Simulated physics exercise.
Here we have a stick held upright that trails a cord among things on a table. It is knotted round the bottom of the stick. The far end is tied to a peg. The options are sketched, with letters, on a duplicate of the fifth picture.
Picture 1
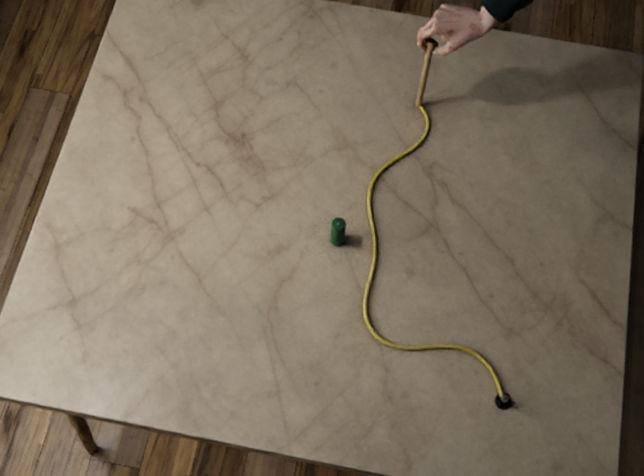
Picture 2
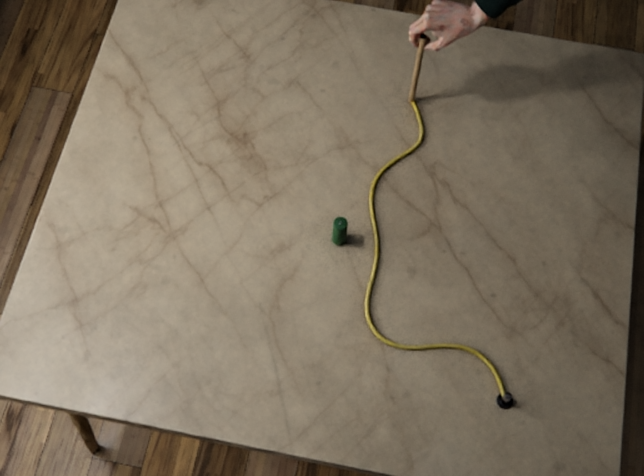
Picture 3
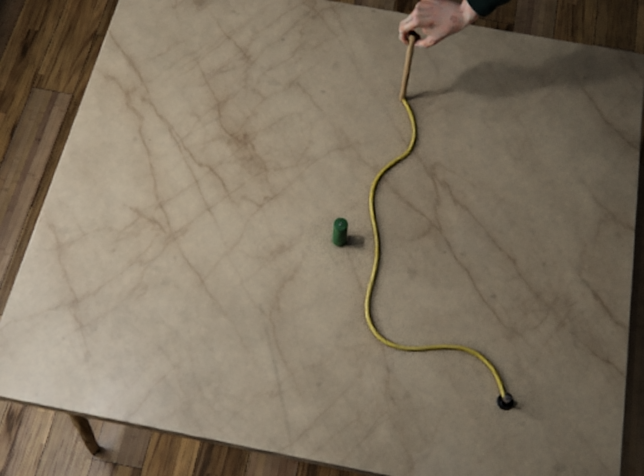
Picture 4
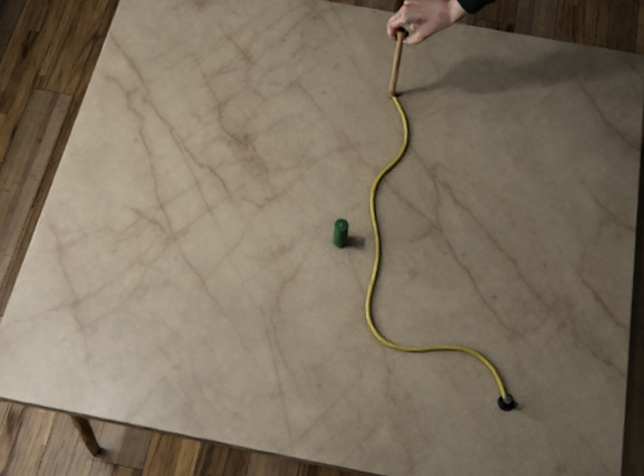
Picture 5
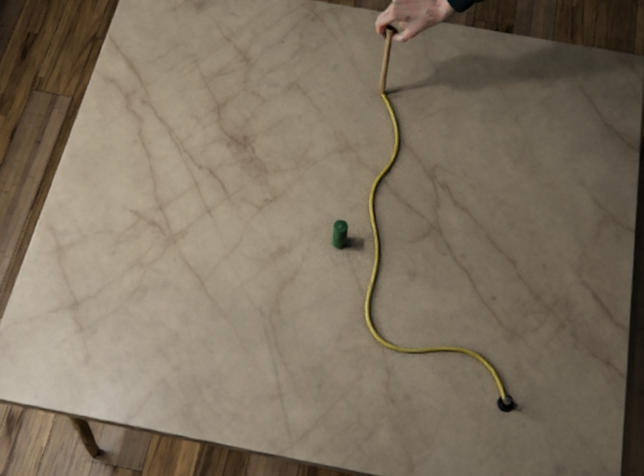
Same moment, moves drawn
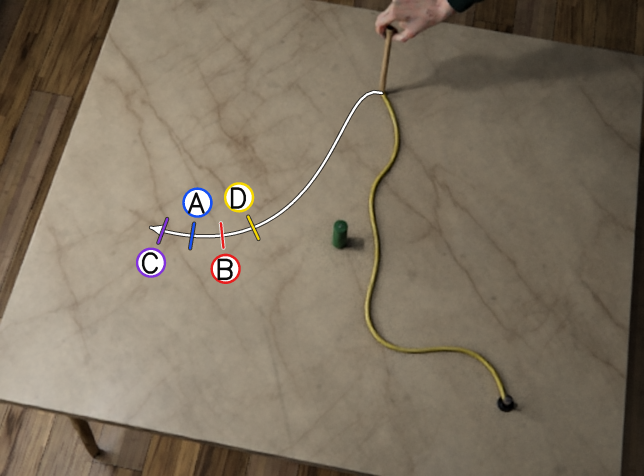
On a marbled tabletop, a hand moves an upright stick left, trailing a yellow cord.
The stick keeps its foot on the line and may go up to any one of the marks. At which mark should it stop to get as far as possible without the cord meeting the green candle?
The farthest safe stop is A.
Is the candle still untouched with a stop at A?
Yes.
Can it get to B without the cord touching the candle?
Yes.
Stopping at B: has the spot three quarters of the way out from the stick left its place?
No.
On the marked copy, A at (192, 236); B at (222, 235); C at (163, 231); D at (253, 228); the route from (382, 93) via (299, 197) to (151, 227).
Following A. Soon after the start, foot of the stick (331, 151), middle of the cord (374, 277).
Later, foot of the stick (274, 218), middle of the cord (374, 277).
In the end, foot of the stick (192, 236), middle of the cord (374, 277); nothing has been touched.
As for the rest, B is safe but short; C brings the cord against the candle; D is safe but short.
